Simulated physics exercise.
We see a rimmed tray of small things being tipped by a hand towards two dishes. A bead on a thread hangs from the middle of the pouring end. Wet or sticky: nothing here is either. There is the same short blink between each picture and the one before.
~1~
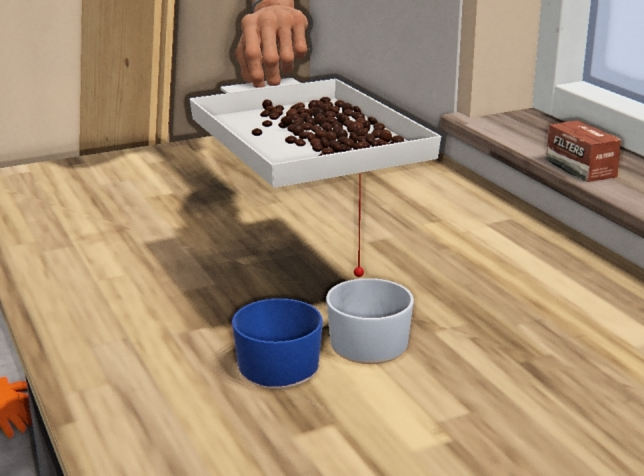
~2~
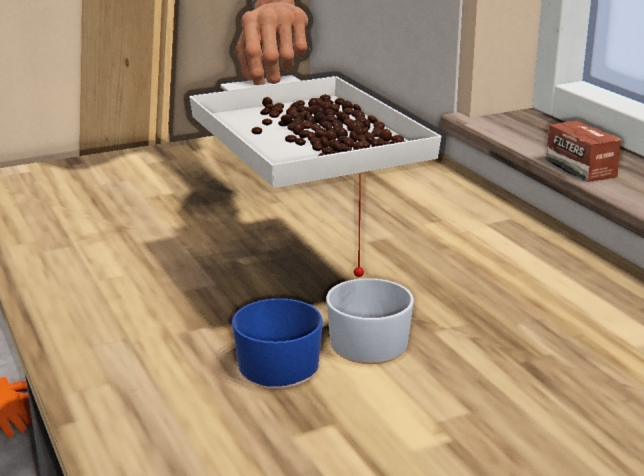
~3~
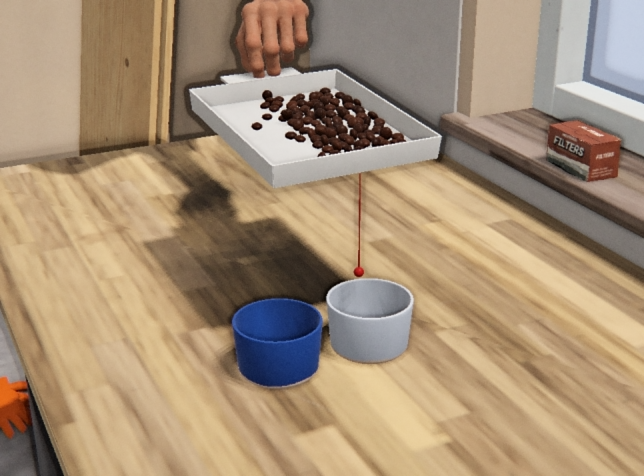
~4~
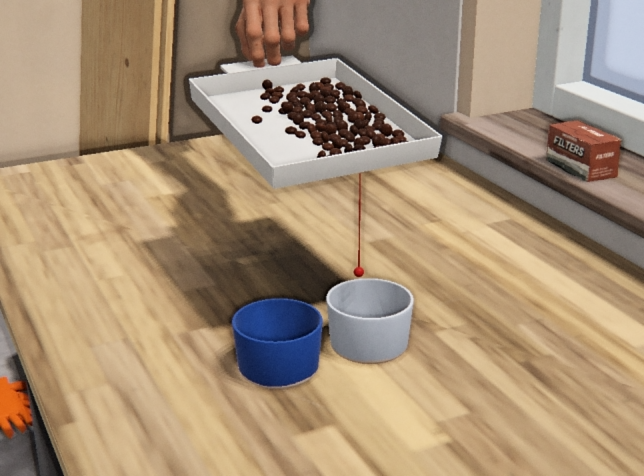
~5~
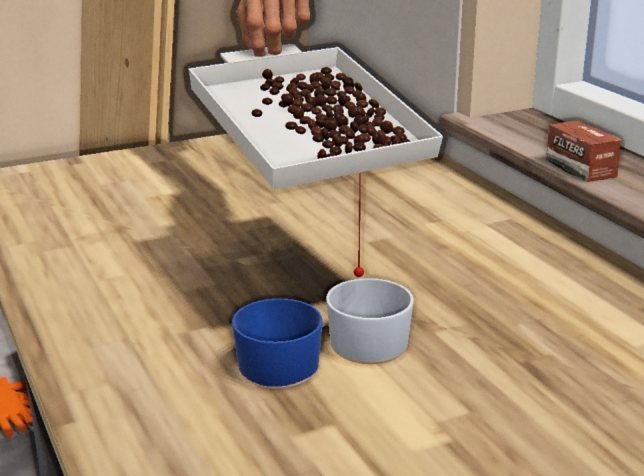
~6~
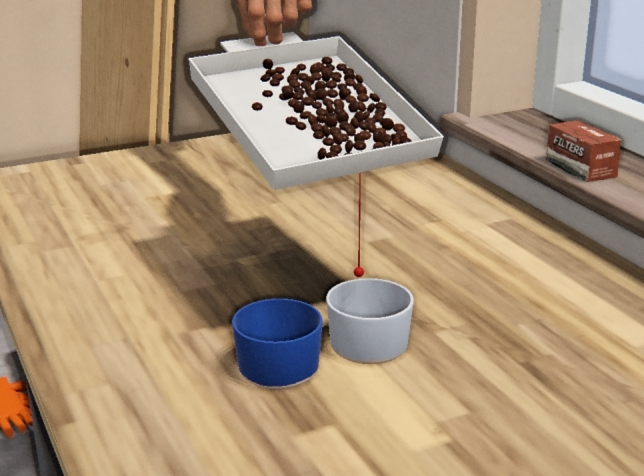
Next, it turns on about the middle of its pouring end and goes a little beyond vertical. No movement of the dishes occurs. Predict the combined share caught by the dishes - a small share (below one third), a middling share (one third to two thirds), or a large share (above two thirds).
A middling share, one third to two thirds.
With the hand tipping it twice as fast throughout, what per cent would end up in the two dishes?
Roughly 30 percent.
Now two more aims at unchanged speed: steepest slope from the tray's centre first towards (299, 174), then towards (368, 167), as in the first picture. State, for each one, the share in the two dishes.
Shares, approx.: 60 %, then 30 %.
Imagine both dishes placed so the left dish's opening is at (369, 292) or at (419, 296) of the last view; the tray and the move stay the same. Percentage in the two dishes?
Trial 1 near 10 percent, trial 2 near 30 percent.
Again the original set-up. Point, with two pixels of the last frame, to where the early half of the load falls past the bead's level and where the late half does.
At (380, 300) for the first part, then at (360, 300) for the others.
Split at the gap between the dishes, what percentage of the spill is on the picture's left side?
Roughly 10 in a hundred.
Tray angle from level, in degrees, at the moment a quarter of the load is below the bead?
100° or so.
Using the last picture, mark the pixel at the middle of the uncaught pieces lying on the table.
The middle is around (425, 387).
Shortly afterwards, tray tipped steeply; the whole lot on the tray.
Next, tray tipped right over; near two thirds on the tray; only a few in the left dish; a little in the right dish; a little outside both; near a quarter in the air.
Some moments later, tray tipped past a quarter turn; a little in the left dish; near a quarter in the right dish; near half outside both.
In the end, tray tipped past a quarter turn; a little in the left dish; near a quarter in the right dish; near half outside both.
